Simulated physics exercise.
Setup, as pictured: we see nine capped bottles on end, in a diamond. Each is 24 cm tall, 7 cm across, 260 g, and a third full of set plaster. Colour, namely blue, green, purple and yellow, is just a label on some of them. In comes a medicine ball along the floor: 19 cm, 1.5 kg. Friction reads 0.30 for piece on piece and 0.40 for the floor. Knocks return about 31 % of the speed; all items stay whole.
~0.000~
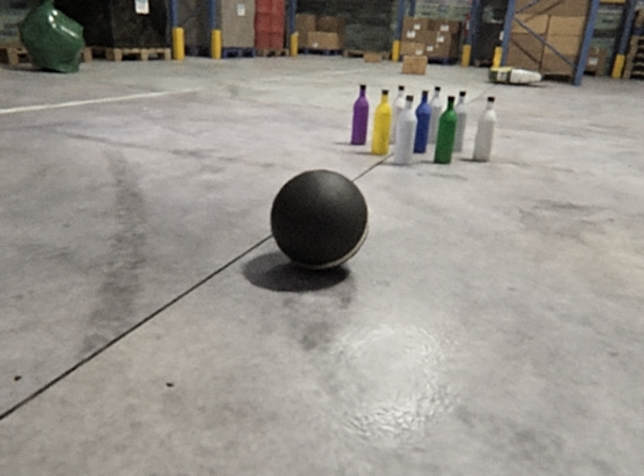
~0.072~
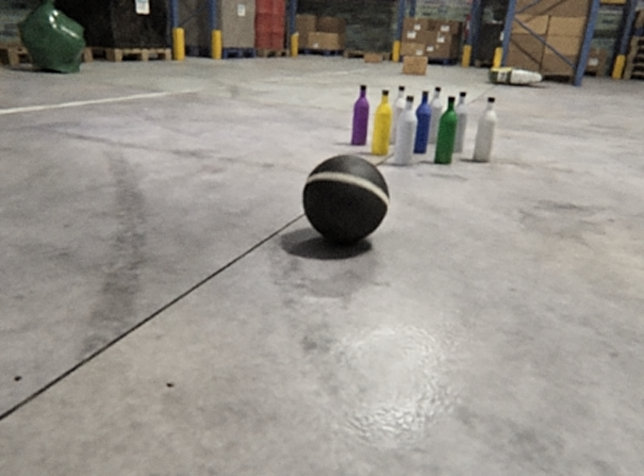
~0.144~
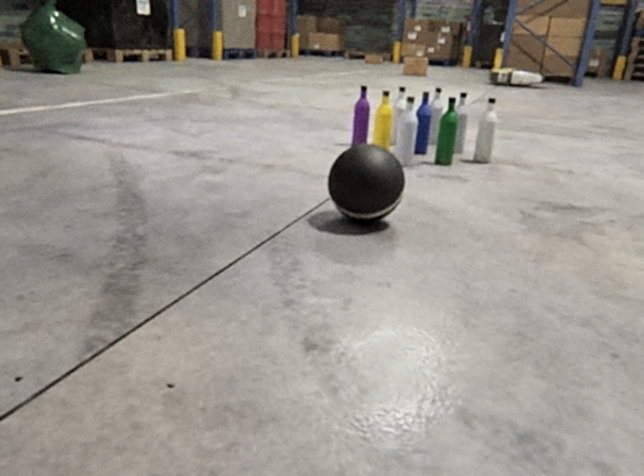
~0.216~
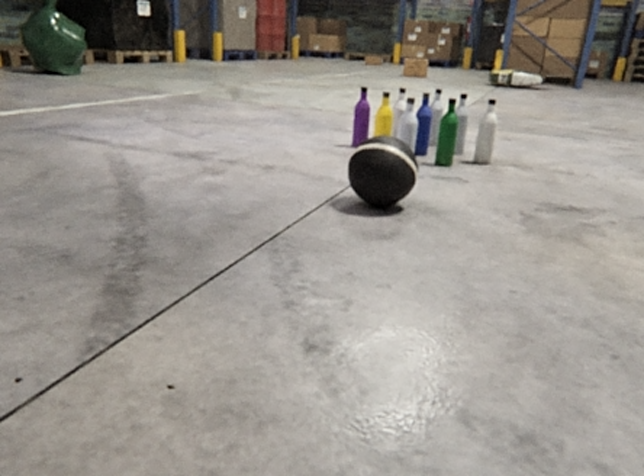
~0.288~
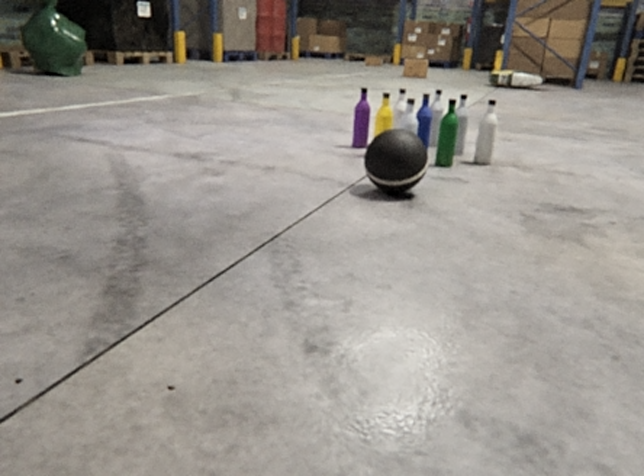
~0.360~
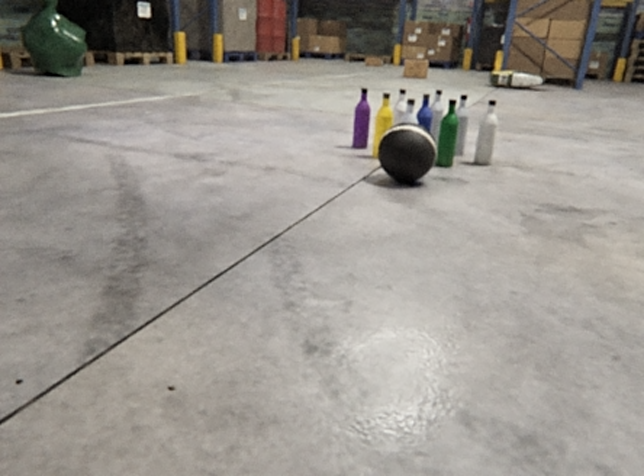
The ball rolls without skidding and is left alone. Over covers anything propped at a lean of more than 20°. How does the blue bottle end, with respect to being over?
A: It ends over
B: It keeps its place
It ends over (A).
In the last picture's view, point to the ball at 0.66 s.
About (434, 133).
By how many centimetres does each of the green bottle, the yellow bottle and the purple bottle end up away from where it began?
Green 30 cm, yellow 0 cm, purple 0 cm.
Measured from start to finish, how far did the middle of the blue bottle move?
It finishes around 45 cm from its starting point.
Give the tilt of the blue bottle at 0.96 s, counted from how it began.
Angle from initial pose, roughly 90 deg - estimate.
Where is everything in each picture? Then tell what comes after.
In the first picture (we follow the side turned to the camera), ball (320, 220) 98 cm before the front row; blue bottle (423, 123); purple bottle (358, 116); green bottle (452, 131); no piece has moved.
The second picture shows ball (345, 199) 82 cm before the front row; blue bottle (423, 123).
The third picture shows ball (366, 183) 67 cm before the front row; blue bottle (424, 124).
The fourth picture shows ball (383, 171) 51 cm before the front row; blue bottle (424, 126).
The fifth picture shows ball (396, 161) 35 cm before the front row; blue bottle (424, 126).
The sixth picture shows ball (407, 152) 19 cm before the front row; yellow bottle (377, 126); purple bottle (359, 119); no piece has moved.
Around 0.52 s, ball still moving; 2 of the 9 bottles over; blue bottle unmoved; green bottle tipped 36°.
Around 0.66 s, ball still moving; 4 of the 9 bottles over; blue bottle tipped 73°; green bottle lying flat.
Around 0.96 s, ball still moving; 6 of the 9 bottles over; blue bottle lying flat; green bottle lying flat.
Finally (1.5 s), ball rolling away; 6 of the 9 bottles over; blue bottle lying flat; green bottle lying flat; yellow bottle unmoved. Seen by the last camera, middles, blue bottle near (407, 130), green bottle near (491, 149).
